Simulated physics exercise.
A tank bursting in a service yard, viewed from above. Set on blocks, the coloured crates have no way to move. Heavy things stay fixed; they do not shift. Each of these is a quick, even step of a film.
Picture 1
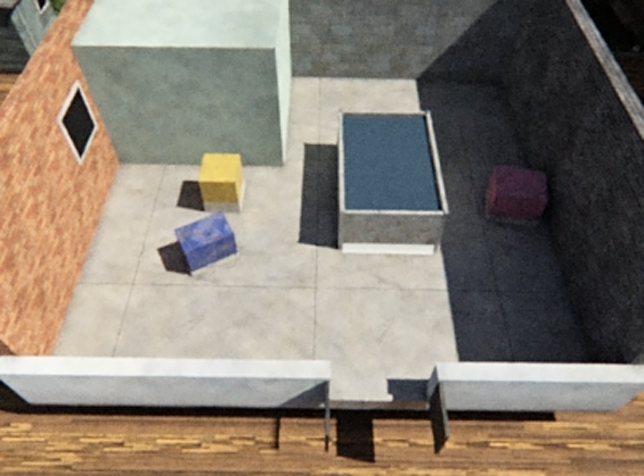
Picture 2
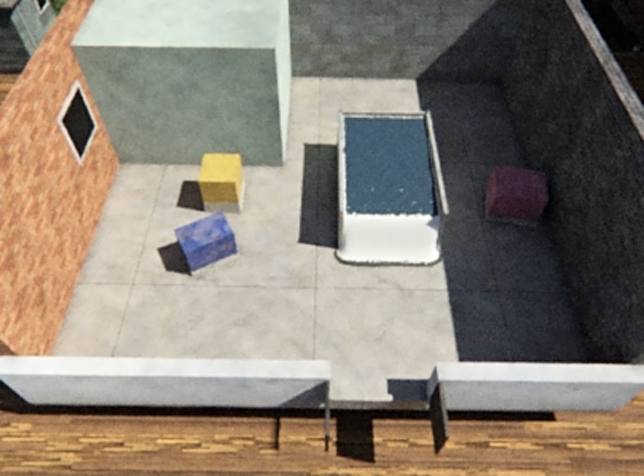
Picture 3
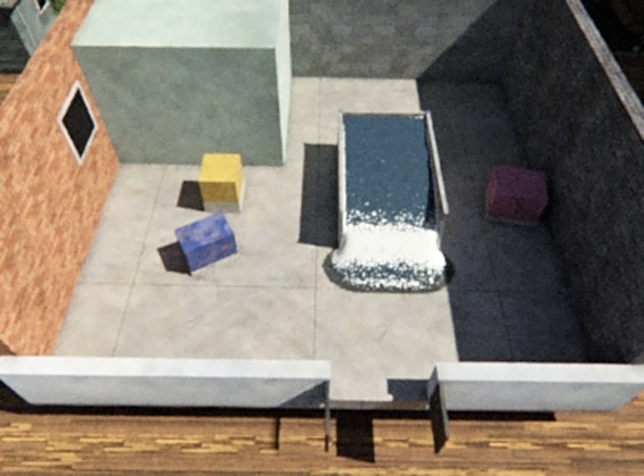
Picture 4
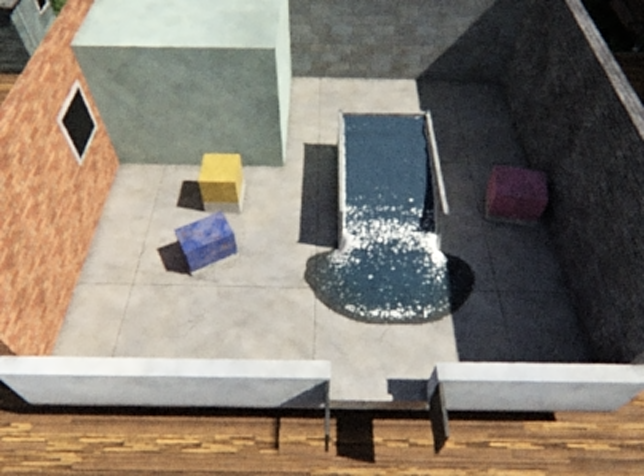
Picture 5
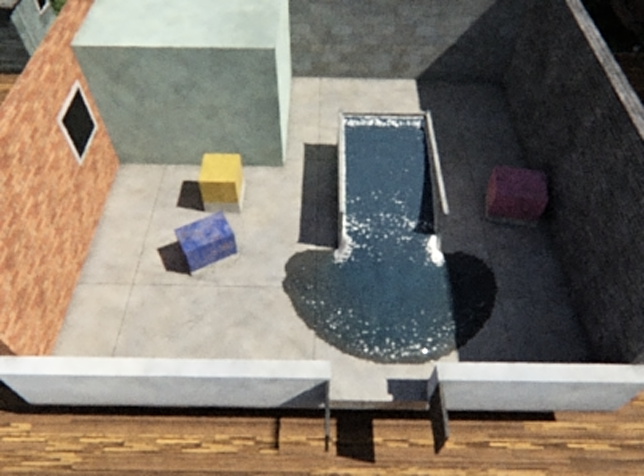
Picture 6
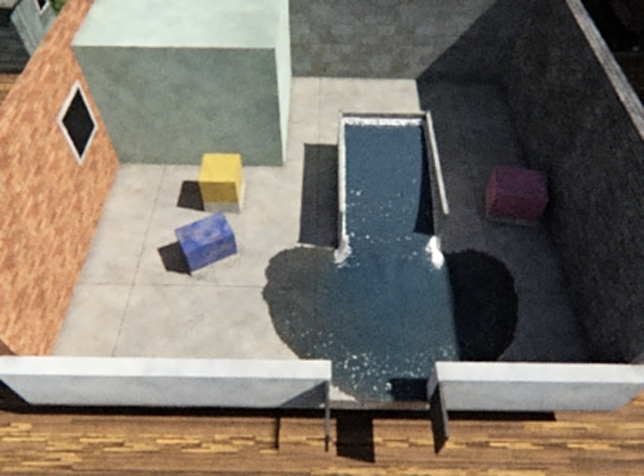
Water sits still in a raised rectangular tank in a walled yard, then bursts out of its near end in a white, foaming rush. It fans across the pale floor as a widening dark pool, reaching the low front wall and its gap, while the yellow, blue and dark reddish crates stay put.
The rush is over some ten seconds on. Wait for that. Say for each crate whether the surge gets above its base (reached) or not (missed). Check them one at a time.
In order: The blue crate ends up dry; the pink crate ends up wet; the yellow crate ends up dry.
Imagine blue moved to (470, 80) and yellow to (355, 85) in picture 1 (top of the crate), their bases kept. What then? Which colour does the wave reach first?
Answer: The crate marked pink.
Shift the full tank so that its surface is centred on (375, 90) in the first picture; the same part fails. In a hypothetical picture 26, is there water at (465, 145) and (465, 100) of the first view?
The first spot is not reached, while the second is not reached.
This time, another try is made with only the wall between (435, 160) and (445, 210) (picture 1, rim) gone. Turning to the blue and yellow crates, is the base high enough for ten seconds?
Blue crate is reached; yellow crate is not reached.
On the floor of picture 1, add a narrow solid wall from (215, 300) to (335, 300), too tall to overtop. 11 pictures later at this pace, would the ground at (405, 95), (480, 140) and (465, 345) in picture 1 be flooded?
Outcome by spot, in order - unwatered, unwatered, watered.
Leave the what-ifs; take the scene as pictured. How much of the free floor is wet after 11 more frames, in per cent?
30 %.
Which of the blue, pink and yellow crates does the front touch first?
The crate marked blue.
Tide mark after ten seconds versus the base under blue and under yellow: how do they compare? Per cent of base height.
60 and 30 %, roughly.
A moment on, water covers 25 % of the floor; the blue crate water round its plinth, the pink crate not reached, the yellow crate not reached.
Next, water covers 30 % of the floor; the blue crate water round its plinth, the pink crate not reached, the yellow crate not reached.
Then, water covers 45 % of the floor; the blue crate water round its plinth, the pink crate water round its plinth, the yellow crate not reached.
Later, water covers 70 % of the floor; the blue crate water round its plinth, the pink crate water round its plinth, the yellow crate water round its plinth.
In the end, water covers 85 % of the floor; the blue crate stayed above the water, the pink crate was topped, the yellow crate stayed above the water.
